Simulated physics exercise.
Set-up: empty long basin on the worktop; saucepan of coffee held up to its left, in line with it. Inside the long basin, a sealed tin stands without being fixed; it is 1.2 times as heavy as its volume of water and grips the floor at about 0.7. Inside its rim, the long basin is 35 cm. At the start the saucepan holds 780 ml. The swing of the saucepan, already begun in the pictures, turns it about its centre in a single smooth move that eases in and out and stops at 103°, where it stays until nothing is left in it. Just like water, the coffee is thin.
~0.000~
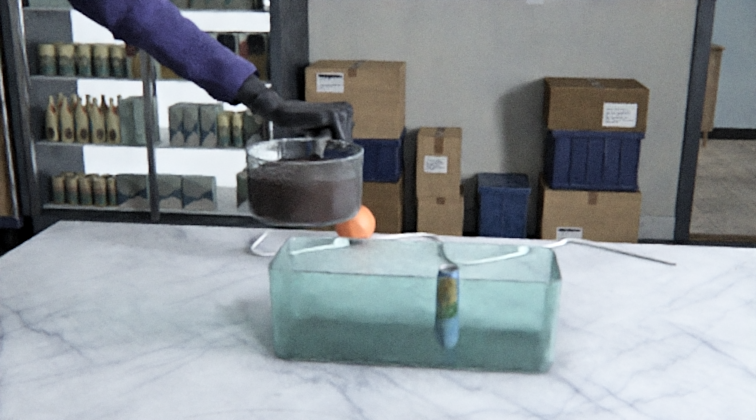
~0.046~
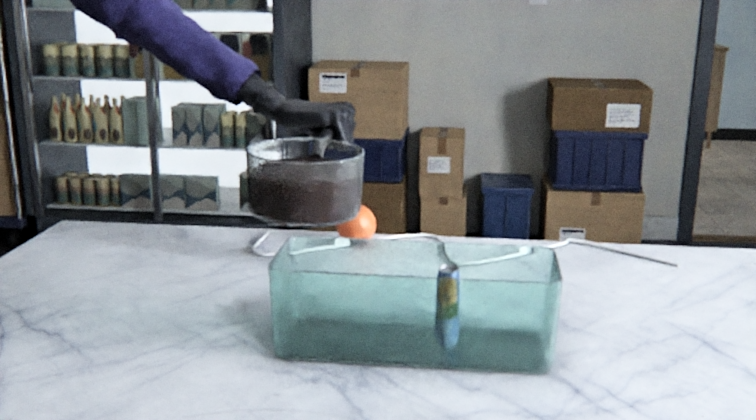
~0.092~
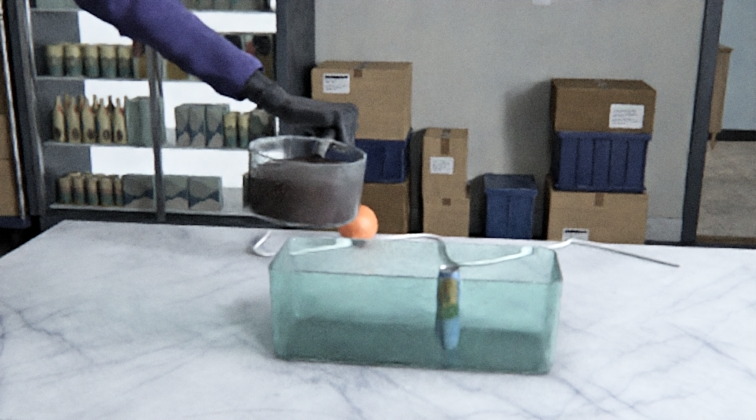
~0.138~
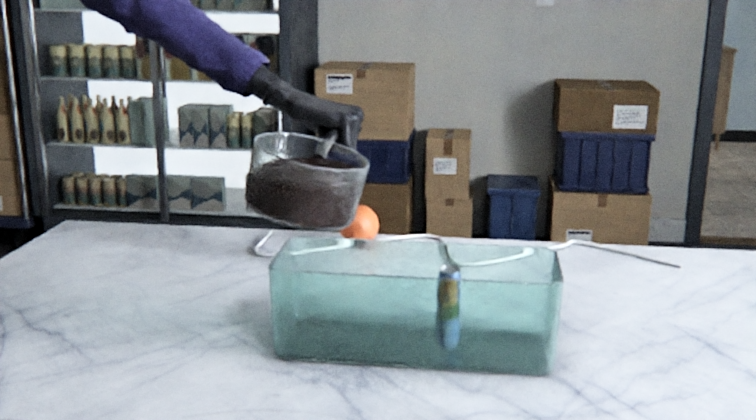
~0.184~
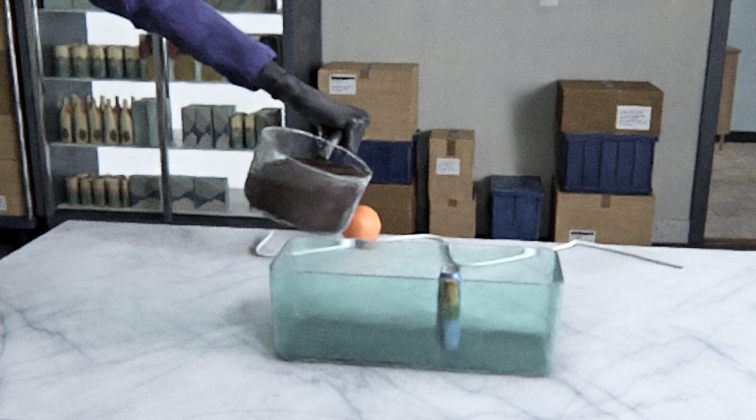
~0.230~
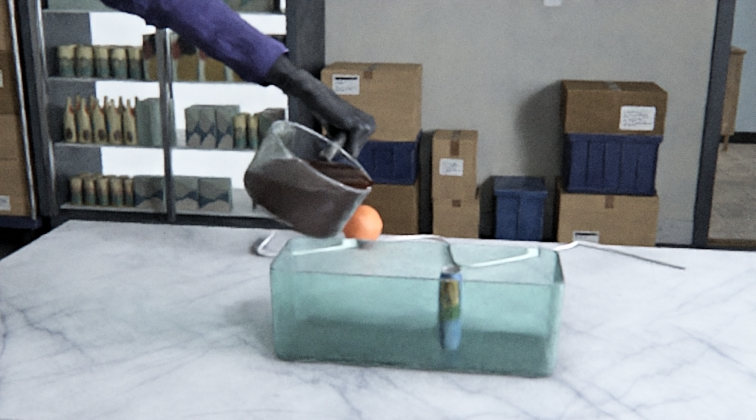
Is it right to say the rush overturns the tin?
It is not overturned.
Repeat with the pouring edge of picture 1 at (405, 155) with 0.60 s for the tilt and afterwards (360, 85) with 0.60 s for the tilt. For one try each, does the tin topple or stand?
Try 1: Tipped over; try 2: Tipped over.
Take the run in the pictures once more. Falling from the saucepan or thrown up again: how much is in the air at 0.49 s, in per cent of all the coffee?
28 %.
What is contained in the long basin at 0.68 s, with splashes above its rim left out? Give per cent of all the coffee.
Some 88 percent of the total.
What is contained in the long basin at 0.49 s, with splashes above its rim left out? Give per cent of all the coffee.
The basin holds roughly 36 in a hundred parts at that moment.
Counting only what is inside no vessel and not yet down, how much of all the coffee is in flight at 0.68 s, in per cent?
3 per cent or so.
By 0.49 s the tilt is 95° and 35 per cent is still to pour; the tin stands where it began.
By 0.68 s the tilt is 103° and 9 per cent is still to pour; the tin stands where it began.
By 0.88 s the tilt is 103° and 1 per cent is still to pour; the tin stands where it began.
By 1.10 s the tilt is 103° and 0 per cent is still to pour; the tin stands where it began.
At rest the tin stands where it began.
